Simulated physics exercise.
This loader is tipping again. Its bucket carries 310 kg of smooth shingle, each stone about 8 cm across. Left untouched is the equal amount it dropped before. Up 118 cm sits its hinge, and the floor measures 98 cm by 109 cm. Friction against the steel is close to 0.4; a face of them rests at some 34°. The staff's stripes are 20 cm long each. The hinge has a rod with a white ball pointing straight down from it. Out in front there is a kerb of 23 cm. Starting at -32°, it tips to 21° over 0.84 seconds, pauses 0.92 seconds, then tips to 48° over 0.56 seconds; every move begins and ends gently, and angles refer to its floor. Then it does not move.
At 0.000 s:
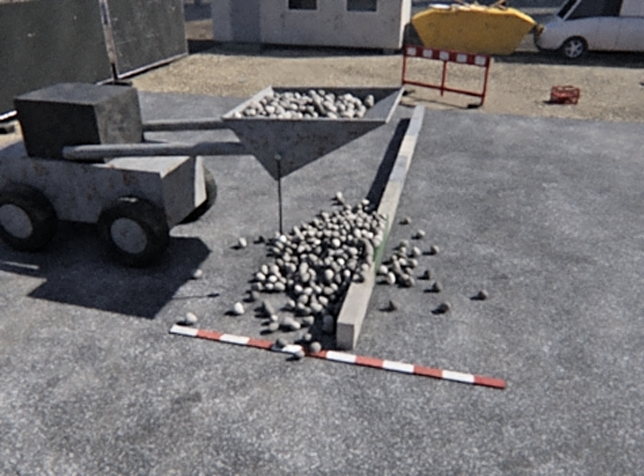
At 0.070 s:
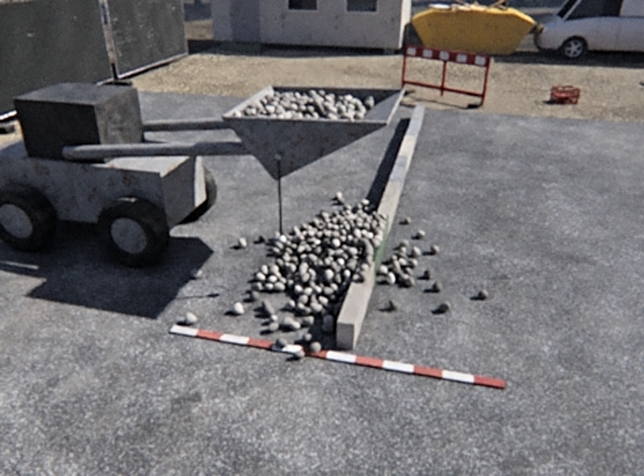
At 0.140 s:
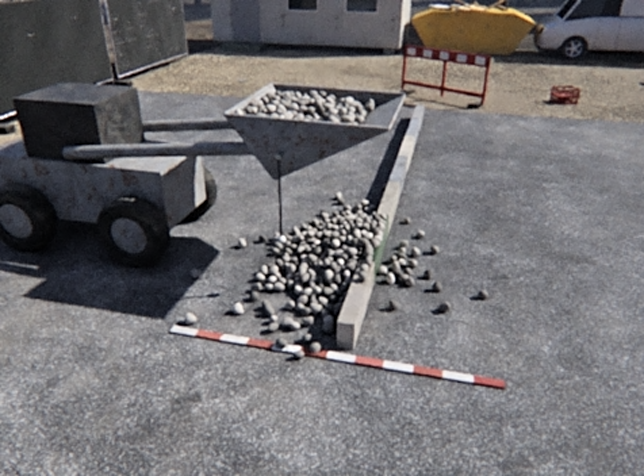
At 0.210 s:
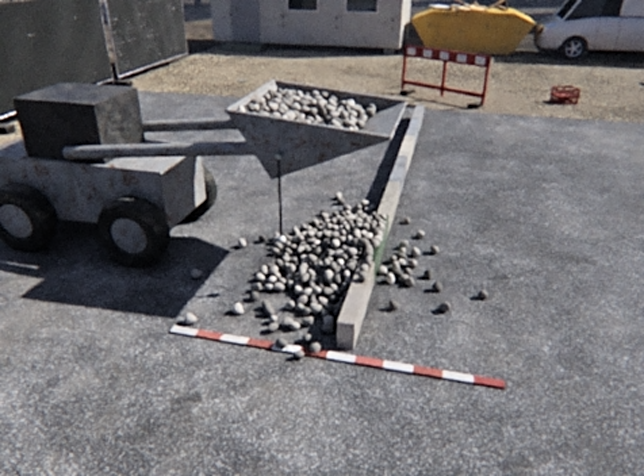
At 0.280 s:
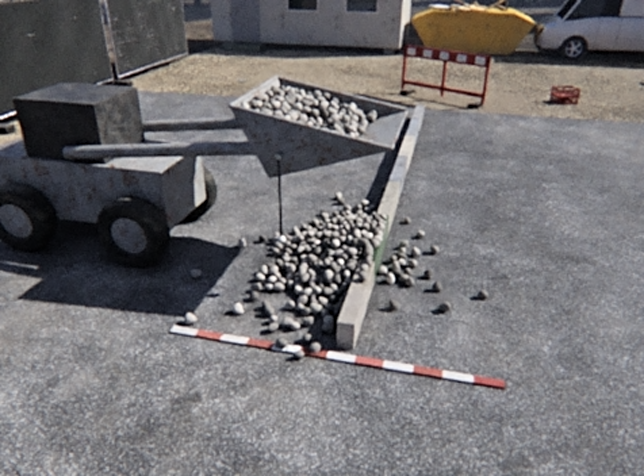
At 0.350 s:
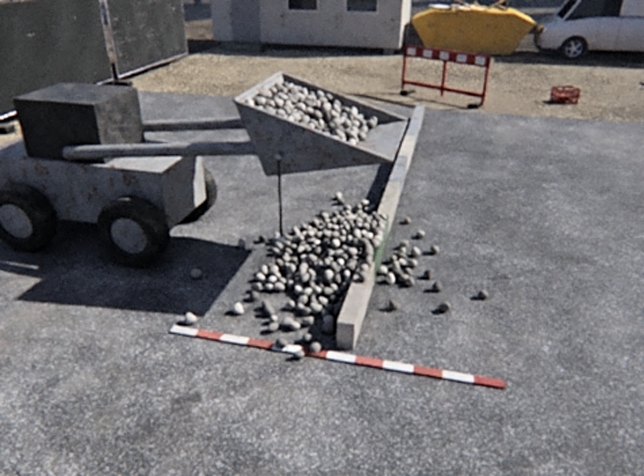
A grey, blocky wheeled loader stands at the left of a sunlit asphalt yard, seen from above, holding a bucket of pale rounded stones over a similar heap against a long grey kerb. A red-and-white staff lies in front, with a barrier, yellow skip and white vehicle behind. The bucket slowly tilts, its right lip lowering as its stones shift slightly, while the camera stays still.
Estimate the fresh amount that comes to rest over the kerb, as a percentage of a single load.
About 92 per cent of a load.
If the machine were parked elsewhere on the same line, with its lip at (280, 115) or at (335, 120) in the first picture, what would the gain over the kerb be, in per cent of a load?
Near 5 per cent from the first place, 60 from the second.
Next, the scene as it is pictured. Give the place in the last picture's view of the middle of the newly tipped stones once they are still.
(431, 267).
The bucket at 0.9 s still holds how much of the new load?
About 100 per cent is held.
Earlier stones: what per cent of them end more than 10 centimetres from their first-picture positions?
Roughly 0 percent.
After 0.6 s the floor is at 13°; in per cent of one load, 100 in the bucket, 96 on this side of the kerb, 4 over the kerb; the foremost stones are at (433, 271).
After 0.9 s the floor is at 21°; in per cent of one load, 99 in the bucket, 96 on this side of the kerb, 6 over the kerb; the foremost stones are at (433, 271).
After 2.8 s the floor is at 48°; in per cent of one load, 0 in the bucket, 103 on this side of the kerb, 97 over the kerb; the foremost stones are at (582, 303).
After 5.4 s the floor is at 48°; in per cent of one load, 0 in the bucket, 103 on this side of the kerb, 97 over the kerb; the foremost stones are at (582, 303). Net gain over the kerb, 92.
